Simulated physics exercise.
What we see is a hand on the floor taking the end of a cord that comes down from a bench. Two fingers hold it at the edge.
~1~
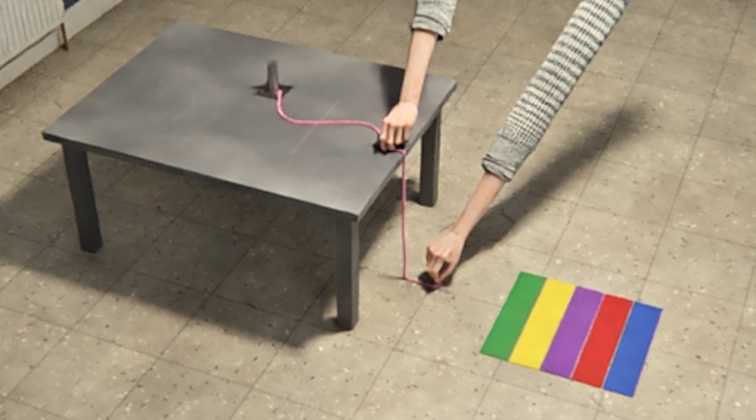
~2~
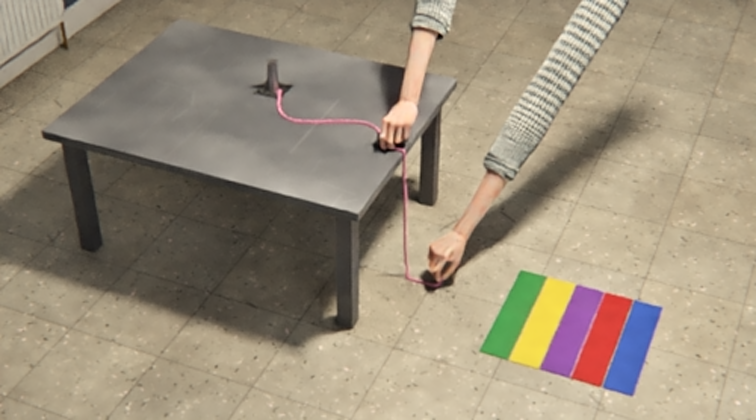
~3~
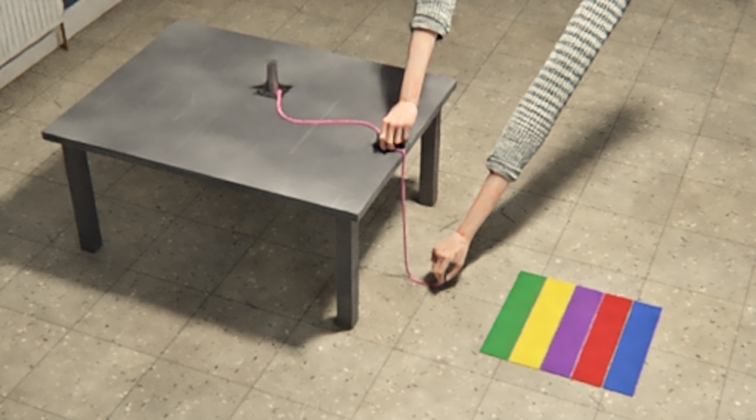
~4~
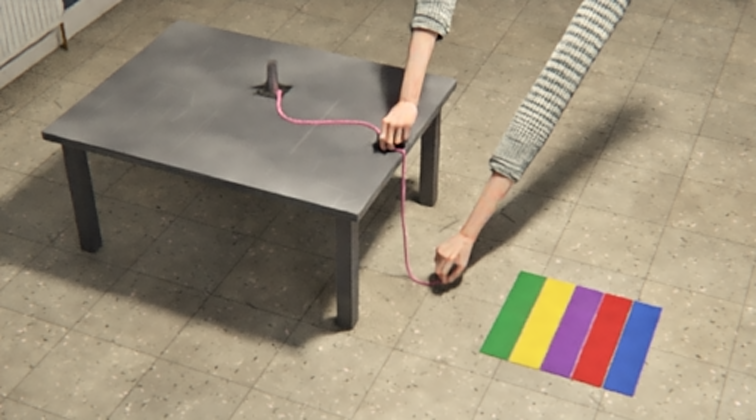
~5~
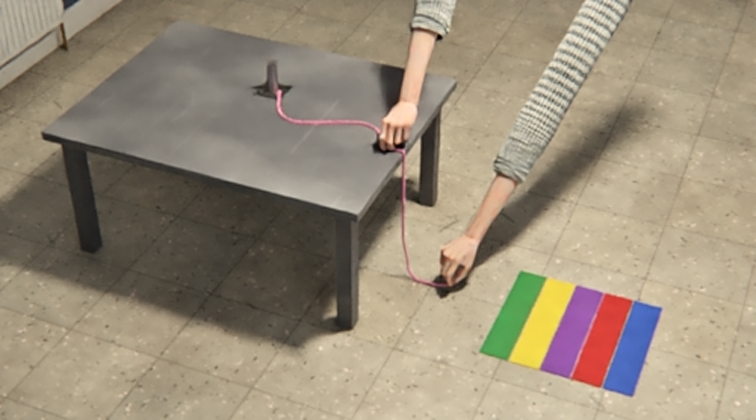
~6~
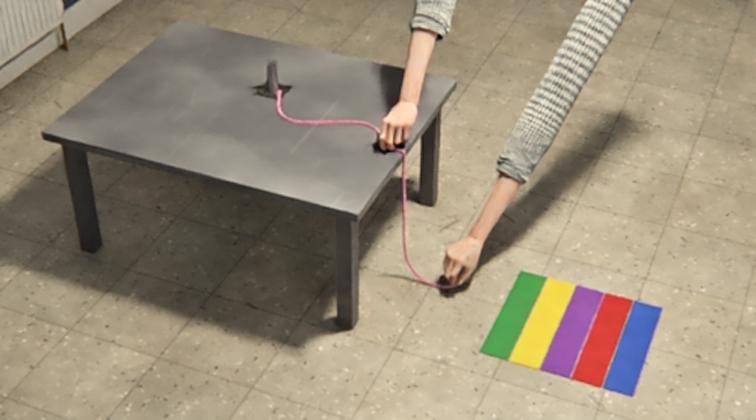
A hand near the floor draws the end of a pink cord slightly to the right.
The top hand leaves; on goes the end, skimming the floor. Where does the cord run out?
The end stops over the purple strip.
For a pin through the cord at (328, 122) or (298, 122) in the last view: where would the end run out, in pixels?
Near (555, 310) and (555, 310).
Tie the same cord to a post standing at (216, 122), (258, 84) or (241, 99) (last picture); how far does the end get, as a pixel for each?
Try by try, around (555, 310), (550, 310) and (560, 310).
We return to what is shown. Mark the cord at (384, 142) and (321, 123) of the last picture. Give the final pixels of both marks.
Near (414, 157) and (347, 122).
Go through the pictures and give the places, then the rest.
The first frame shows end (439, 278); green (501, 341); yellow (531, 350); purple (561, 358); red (592, 367); blue (624, 376).
The second frame shows end (441, 278); cord through (278, 105) (321, 122) (378, 130) (404, 166) (405, 218) (407, 266).
The third frame shows end (445, 279).
The fourth frame shows end (448, 280); cord through (278, 106) (321, 122) (378, 131) (404, 166) (403, 218) (408, 268).
The fifth frame shows end (453, 282).
The sixth frame shows end (457, 283); cord through (278, 106) (321, 123) (378, 131) (404, 166) (404, 218) (412, 269).
Soon after, end near (527, 302); over green.
Then, end near (561, 311); over yellow.
At full stretch, end near (580, 317); over purple. It gets as far as the purple strip.
